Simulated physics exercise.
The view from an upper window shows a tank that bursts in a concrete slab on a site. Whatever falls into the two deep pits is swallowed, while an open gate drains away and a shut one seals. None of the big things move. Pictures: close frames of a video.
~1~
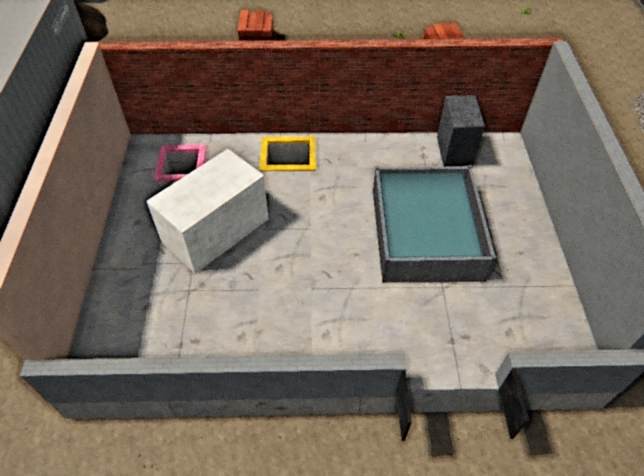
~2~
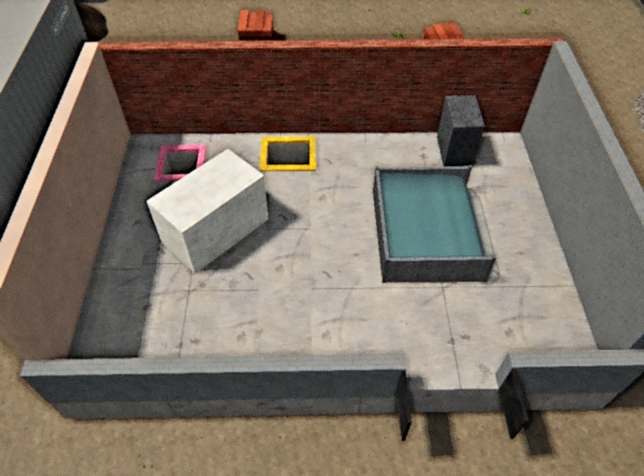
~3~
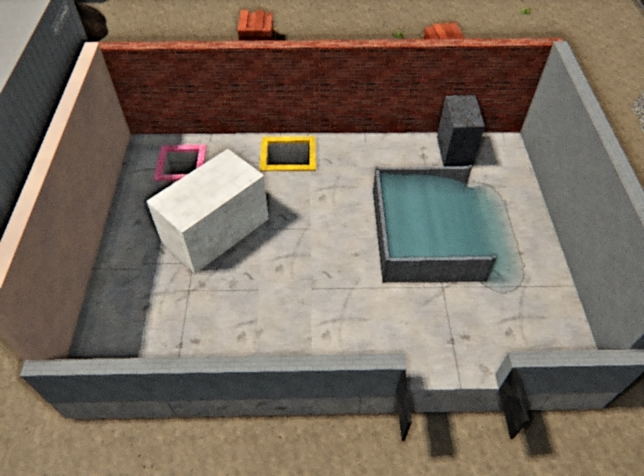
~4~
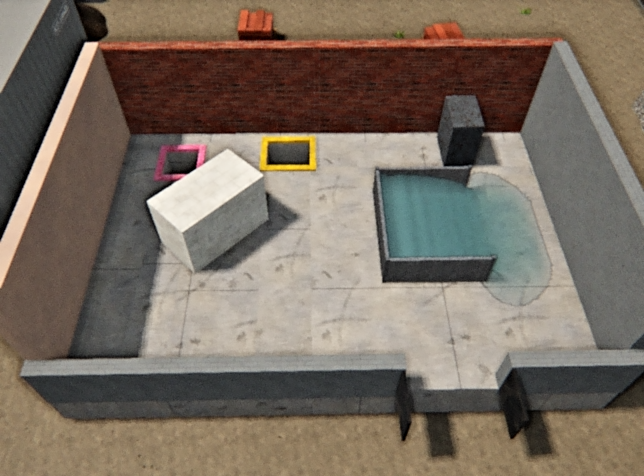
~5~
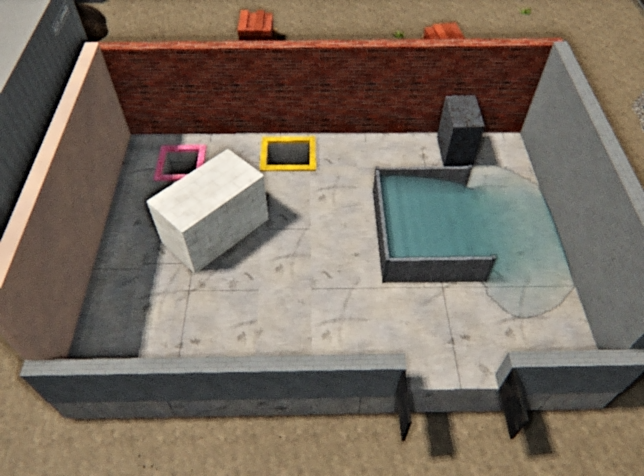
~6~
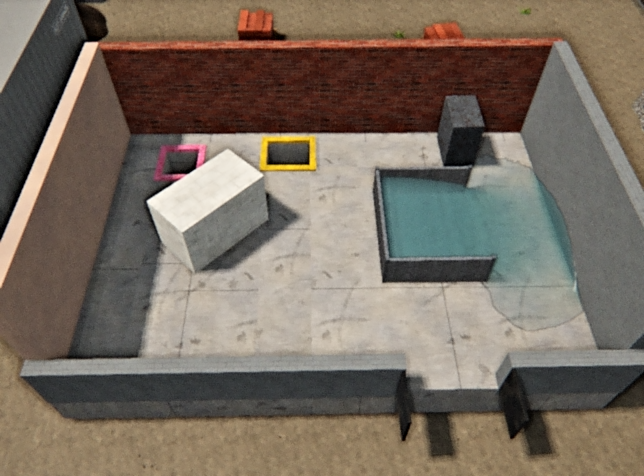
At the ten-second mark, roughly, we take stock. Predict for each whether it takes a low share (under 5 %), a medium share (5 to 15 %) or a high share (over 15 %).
Prediction: The gate takes a medium share; the yellow pit takes a low share; the pink pit takes a low share.
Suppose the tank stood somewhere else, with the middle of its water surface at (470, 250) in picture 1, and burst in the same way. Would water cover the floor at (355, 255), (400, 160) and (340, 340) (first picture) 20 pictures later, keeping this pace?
Taking them as they were asked, they come out bone dry, soaked, soaked.
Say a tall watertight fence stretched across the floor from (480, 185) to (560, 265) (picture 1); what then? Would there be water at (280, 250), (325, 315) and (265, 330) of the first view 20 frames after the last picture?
Taking the three spots in the order asked, they are bone-dry, waterlogged and waterlogged.
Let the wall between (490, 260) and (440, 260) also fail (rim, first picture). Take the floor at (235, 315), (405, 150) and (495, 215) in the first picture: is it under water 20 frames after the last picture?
Taking them in order, I'd say not reached, not reached and swamped.
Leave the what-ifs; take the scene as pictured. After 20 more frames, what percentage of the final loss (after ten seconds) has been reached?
Near 10 in a hundred, I reckon.
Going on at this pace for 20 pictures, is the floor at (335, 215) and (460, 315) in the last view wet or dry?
High and dry, then submerged.
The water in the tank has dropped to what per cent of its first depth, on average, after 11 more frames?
26 per cent or thereabouts.
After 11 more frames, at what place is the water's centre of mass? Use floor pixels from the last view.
I'd put it at around (495, 233).
A moment on, water covers 15 % of the floor; the gate 0 %, the yellow pit 0 %, the pink pit 0 %.
Next, water covers 20 % of the floor; the gate 0 %, the yellow pit 0 %, the pink pit 0 %.
Then, water covers 40 % of the floor; the gate 1 %, the yellow pit 0 %, the pink pit 0 %.
Later, water covers 70 % of the floor; the gate 4 %, the yellow pit 1 %, the pink pit 0 %.
In the end, water covers 90 % of the floor; the gate 9 %, the yellow pit 1 %, the pink pit 0 %.
